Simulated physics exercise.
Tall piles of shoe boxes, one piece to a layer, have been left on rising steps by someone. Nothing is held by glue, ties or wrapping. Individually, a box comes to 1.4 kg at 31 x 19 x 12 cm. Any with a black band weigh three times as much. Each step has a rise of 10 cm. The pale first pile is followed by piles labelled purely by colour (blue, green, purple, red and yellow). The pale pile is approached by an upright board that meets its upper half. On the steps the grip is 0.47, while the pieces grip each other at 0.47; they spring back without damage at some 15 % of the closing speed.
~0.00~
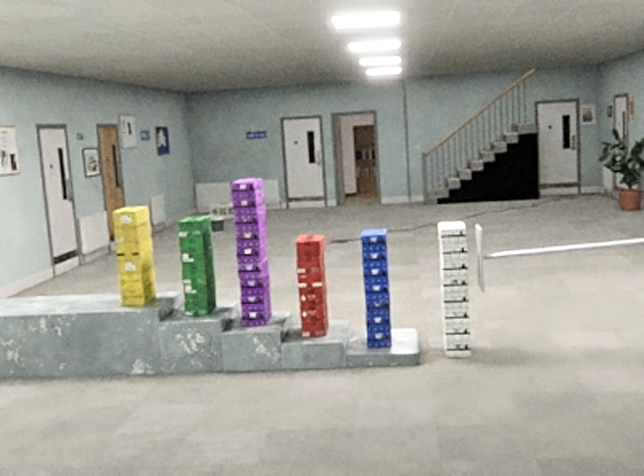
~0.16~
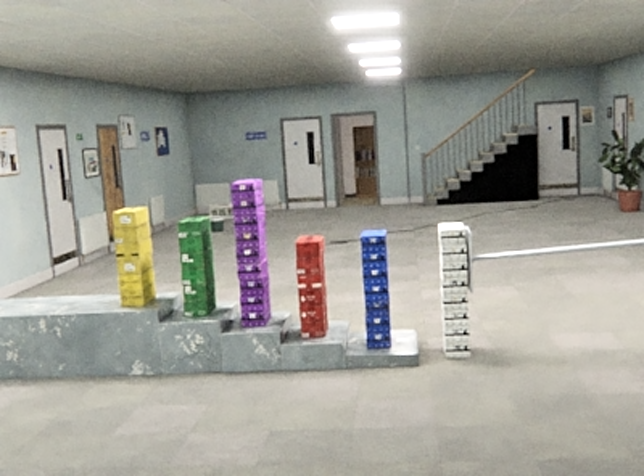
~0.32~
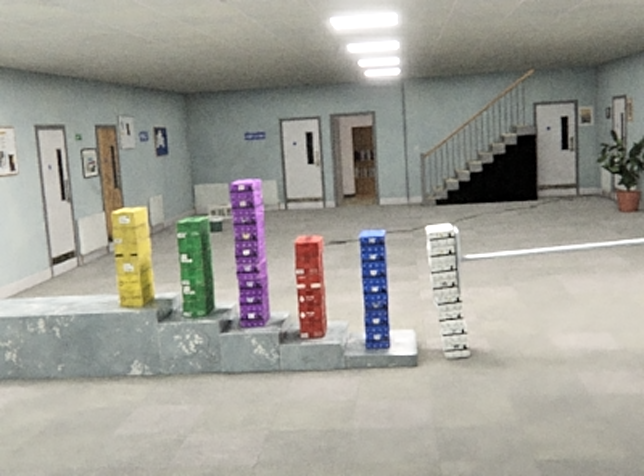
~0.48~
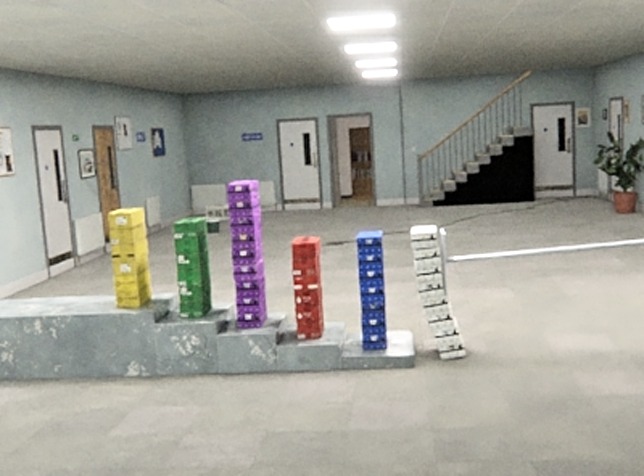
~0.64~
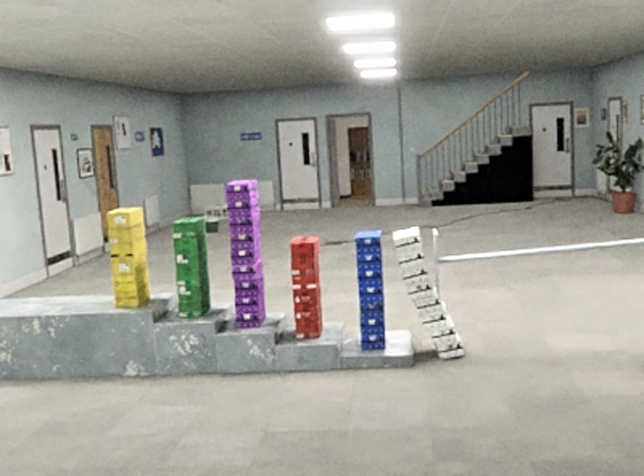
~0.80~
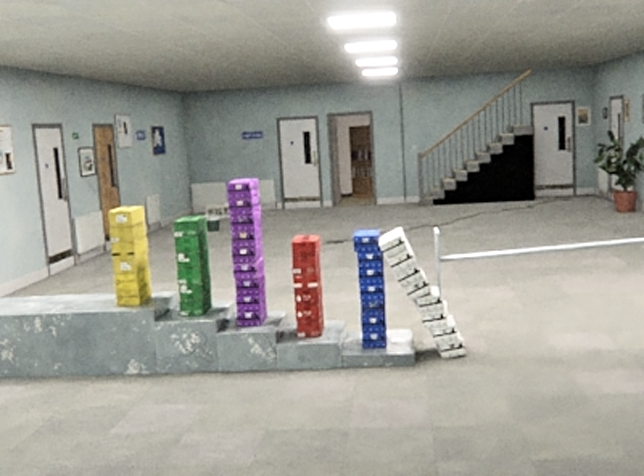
White stack of boxes leaning left against a blue stack after an upright board pushes its upper half, coloured stacks standing on steps.
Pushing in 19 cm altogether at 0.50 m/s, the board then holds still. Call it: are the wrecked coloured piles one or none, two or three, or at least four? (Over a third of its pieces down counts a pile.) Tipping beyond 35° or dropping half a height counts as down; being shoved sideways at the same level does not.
At least four.
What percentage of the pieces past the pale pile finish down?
95%.
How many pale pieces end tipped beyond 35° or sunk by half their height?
The answer is 4 pale pieces.
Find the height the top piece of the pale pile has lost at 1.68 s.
Some 35 centimetres.
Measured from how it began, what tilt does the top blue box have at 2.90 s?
It's at some 50 degrees.
After 1.68 s, 4 of the pale pile down; none of the 34 other boxes down, 10 disturbed; top blue box leaning 20°, 42 mm lower; top red box shifted 7 cm.
After 2.90 s, 4 of the pale pile down; 12 of the 34 other boxes down; top blue box leaning 48°, 25 cm lower; top red box leaning 33°, 10 cm lower.
After 3.62 s, 4 of the pale pile down; 33 of the 34 other boxes down; top blue box leaning 46°, 29 cm lower; top red box leaning 41°, 21 cm lower.
At rest (5.4 s), 4 of the pale pile down; 33 of the 34 other boxes down; top green box upside down; top yellow box on its side. Wrecked, blue, green, purple, red and yellow.
